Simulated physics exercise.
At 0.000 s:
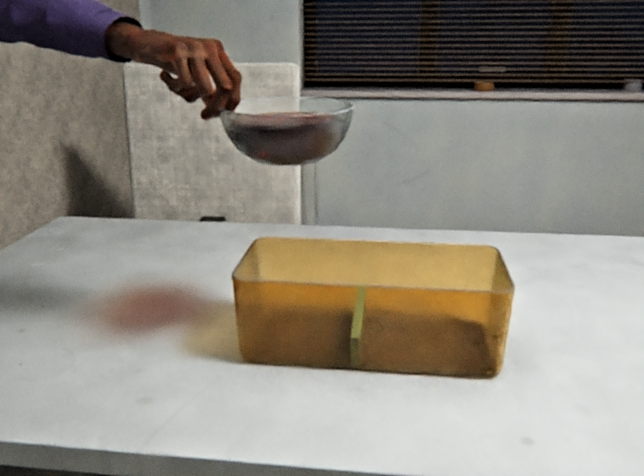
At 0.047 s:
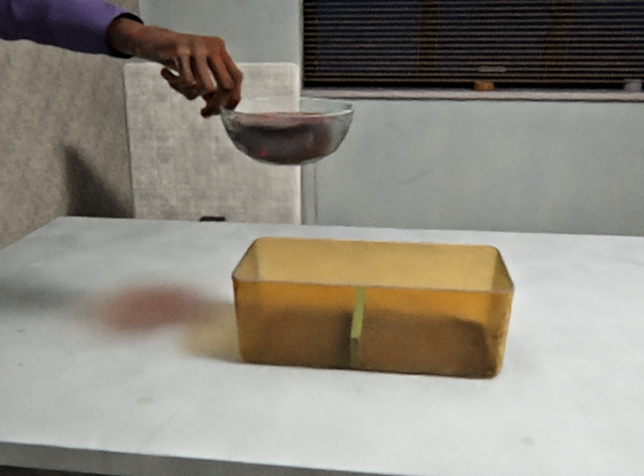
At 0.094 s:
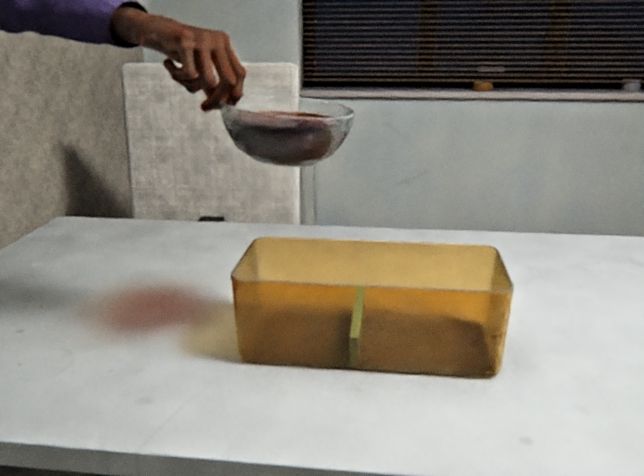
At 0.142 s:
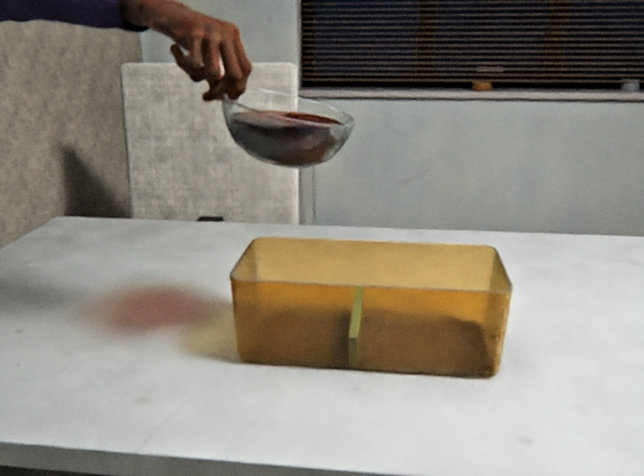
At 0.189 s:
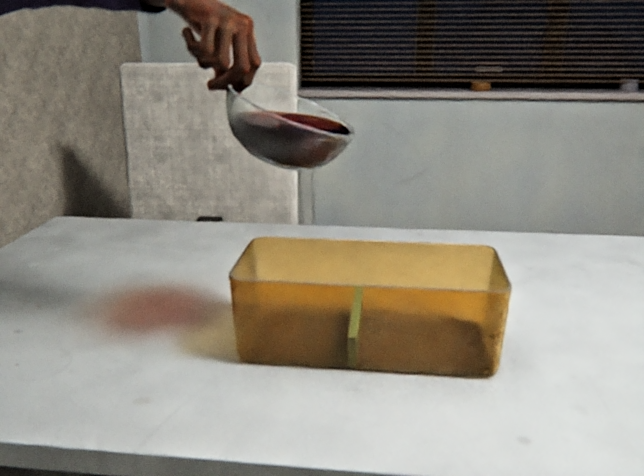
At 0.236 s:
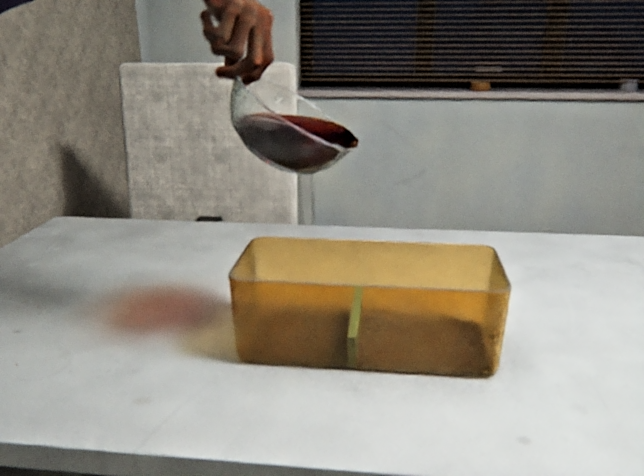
In a plain room with grey walls and a dark slatted blind at the upper right, a pale table is seen from the front, slightly above. A hand in a purple sleeve holds a clear round bowl of dark reddish tea above an amber, see-through long basin with a greenish upright strip. The hand moves right as the bowl tilts rightward, slowly then faster, while the camera stays still.
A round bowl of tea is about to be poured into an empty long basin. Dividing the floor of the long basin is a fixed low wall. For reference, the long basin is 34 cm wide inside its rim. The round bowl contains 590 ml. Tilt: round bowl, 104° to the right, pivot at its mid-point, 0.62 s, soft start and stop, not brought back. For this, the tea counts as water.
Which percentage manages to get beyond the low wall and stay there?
Beyond the low wall, roughly 80 per cent stays.
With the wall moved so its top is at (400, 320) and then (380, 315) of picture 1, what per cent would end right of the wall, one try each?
In order, 35 and 60 per cent.
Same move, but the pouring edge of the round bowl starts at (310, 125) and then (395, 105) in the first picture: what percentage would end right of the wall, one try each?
The first try gives 35 percent and the second 85 percent.
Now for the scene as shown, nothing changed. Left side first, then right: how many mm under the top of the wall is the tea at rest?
Noted: Left near 36 mm, right near 22 mm.
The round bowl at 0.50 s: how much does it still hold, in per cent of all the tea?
Close to 7 in a hundred.
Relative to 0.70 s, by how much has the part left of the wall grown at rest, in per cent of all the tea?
About 2 percent.
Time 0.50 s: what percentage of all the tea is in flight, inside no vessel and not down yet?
50 per cent.
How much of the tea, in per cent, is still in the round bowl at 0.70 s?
Around 0 percent of it.
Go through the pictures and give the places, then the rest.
In the first frame, it leans 0°; its right rim is at (353, 108); the tea meets the walls at (230, 120) and (348, 122); the long basin's rim runs from (244, 257) to (506, 268); the wall's top is at (359, 312).
In the second frame, it leans 1°; its right rim is at (353, 110); the tea meets the walls at (230, 119) and (348, 122).
In the third frame, it leans 6°; its right rim is at (354, 115); the tea meets the walls at (230, 116) and (348, 125).
In the fourth frame, it leans 13°; its right rim is at (354, 124); the tea meets the walls at (231, 115) and (349, 128).
In the fifth frame, it leans 22°; its right rim is at (353, 135); the tea meets the walls at (234, 114) and (352, 131).
In the sixth frame, it leans 33°; its right rim is at (351, 148); the tea meets the walls at (238, 117) and (345, 136); 4 per cent is over the edge.
Then, 0.50 s in, the tilt is 95° and 7 per cent is still to pour, 0 is left of the wall and 43 right of it.
Then, 0.70 s in, the tilt is 104° and 0 per cent is still to pour, 17 is left of the wall and 80 right of it.
Then, 0.90 s in, the tilt is 104° and 0 per cent is still to pour, 19 is left of the wall and 80 right of it.
Then, 1.12 s in, the tilt is 104° and 0 per cent is still to pour, 19 is left of the wall and 80 right of it.
Finally, 19 per cent lies left of the wall, 80 right of it and 1 outside.
